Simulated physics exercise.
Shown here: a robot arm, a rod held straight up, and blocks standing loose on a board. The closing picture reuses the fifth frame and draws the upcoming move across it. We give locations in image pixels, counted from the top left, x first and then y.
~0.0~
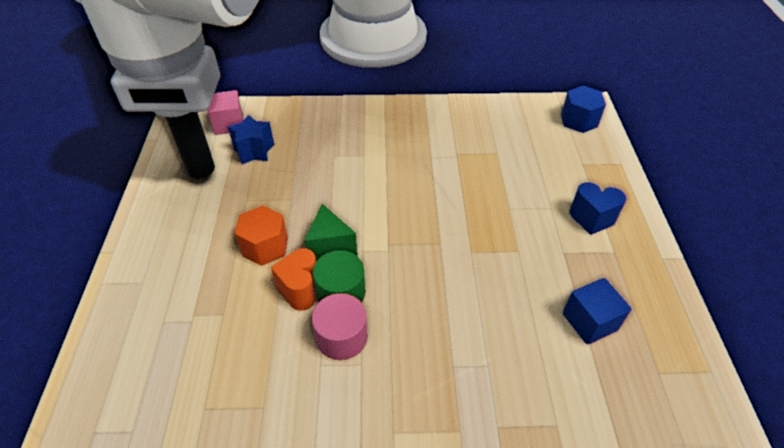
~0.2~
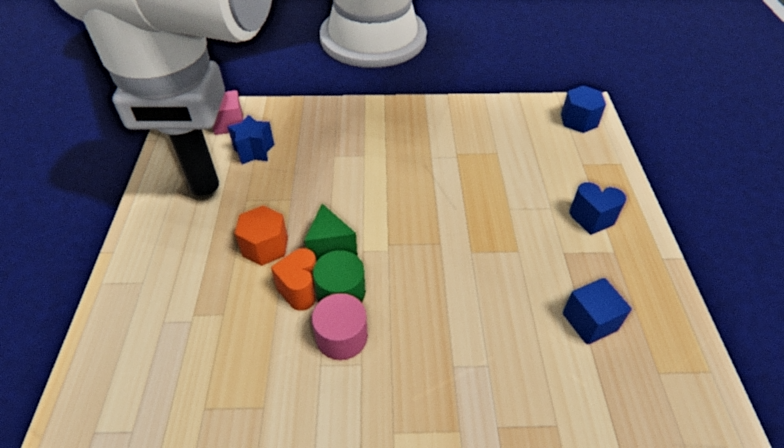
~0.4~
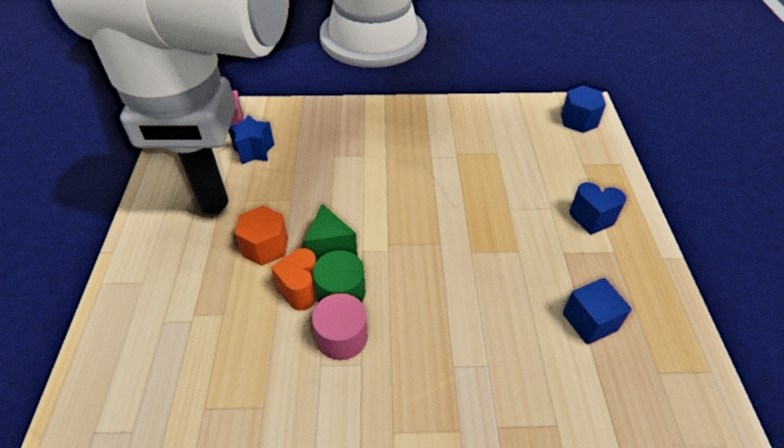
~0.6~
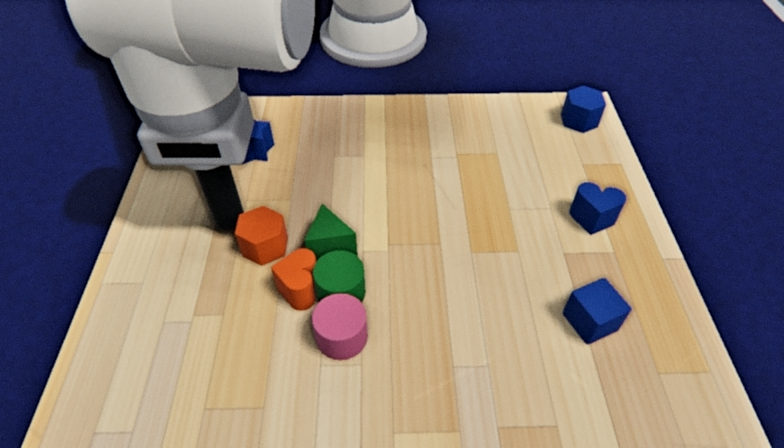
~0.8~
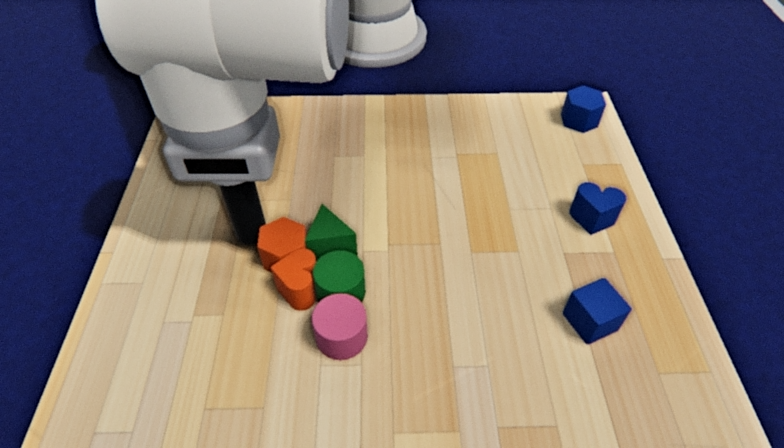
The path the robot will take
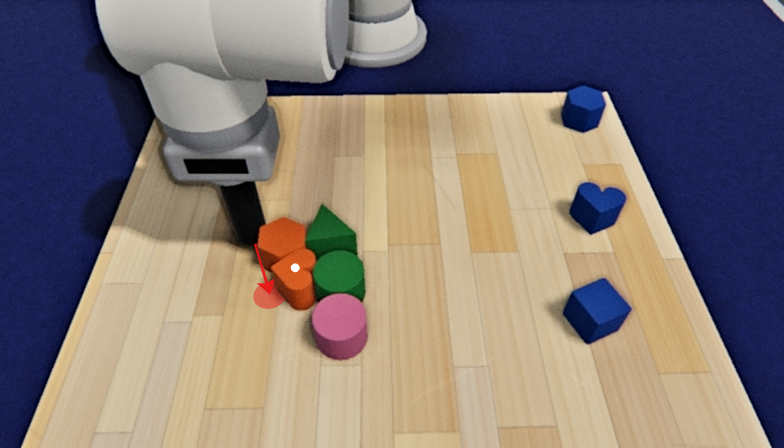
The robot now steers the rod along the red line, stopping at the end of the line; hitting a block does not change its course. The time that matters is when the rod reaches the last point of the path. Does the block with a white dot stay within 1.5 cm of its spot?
Short answer: No.
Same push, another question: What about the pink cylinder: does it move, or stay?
That block moves.
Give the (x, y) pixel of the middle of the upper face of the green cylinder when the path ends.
About (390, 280).
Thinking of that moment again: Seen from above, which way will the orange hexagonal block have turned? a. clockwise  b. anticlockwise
b: Anticlockwise.
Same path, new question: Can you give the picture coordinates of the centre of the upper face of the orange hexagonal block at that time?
Around (305, 267).
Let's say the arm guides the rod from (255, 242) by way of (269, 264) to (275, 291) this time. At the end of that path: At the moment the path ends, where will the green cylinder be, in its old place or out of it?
Moved off its spot.
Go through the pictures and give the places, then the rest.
The first picture shows tip of the rod (201, 169), middles of tops, orange hexagonal block (259, 224), orange heart block (295, 268), green three-sided block (328, 225), green cylinder (339, 270), pink cylinder (339, 316).
The second picture shows rod (205, 186), nothing pushed.
The third picture shows rod (214, 203), nothing pushed.
The fourth picture shows rod (230, 219), nothing pushed.
The fifth picture shows rod (252, 233), orange hexagonal block (281, 235), orange heart block (295, 268), green three-sided block (328, 225), green cylinder (339, 270), pink cylinder (339, 316).
The line goes straight from (255, 242) to (270, 294); the dot is on the orange heart block.
What follows on the original path. Halfway along, rod (260, 259); orange hexagonal block (295, 255), turned 20° anticlockwise; orange heart block (319, 283); green three-sided block (332, 225), turned 20° anticlockwise; green cylinder (363, 277); pink cylinder (345, 323).
At the end, rod (268, 286); orange hexagonal block (305, 267), turned 65° anticlockwise; orange heart block (343, 287); green three-sided block (332, 225), turned 20° anticlockwise; green cylinder (390, 280); pink cylinder (357, 333).
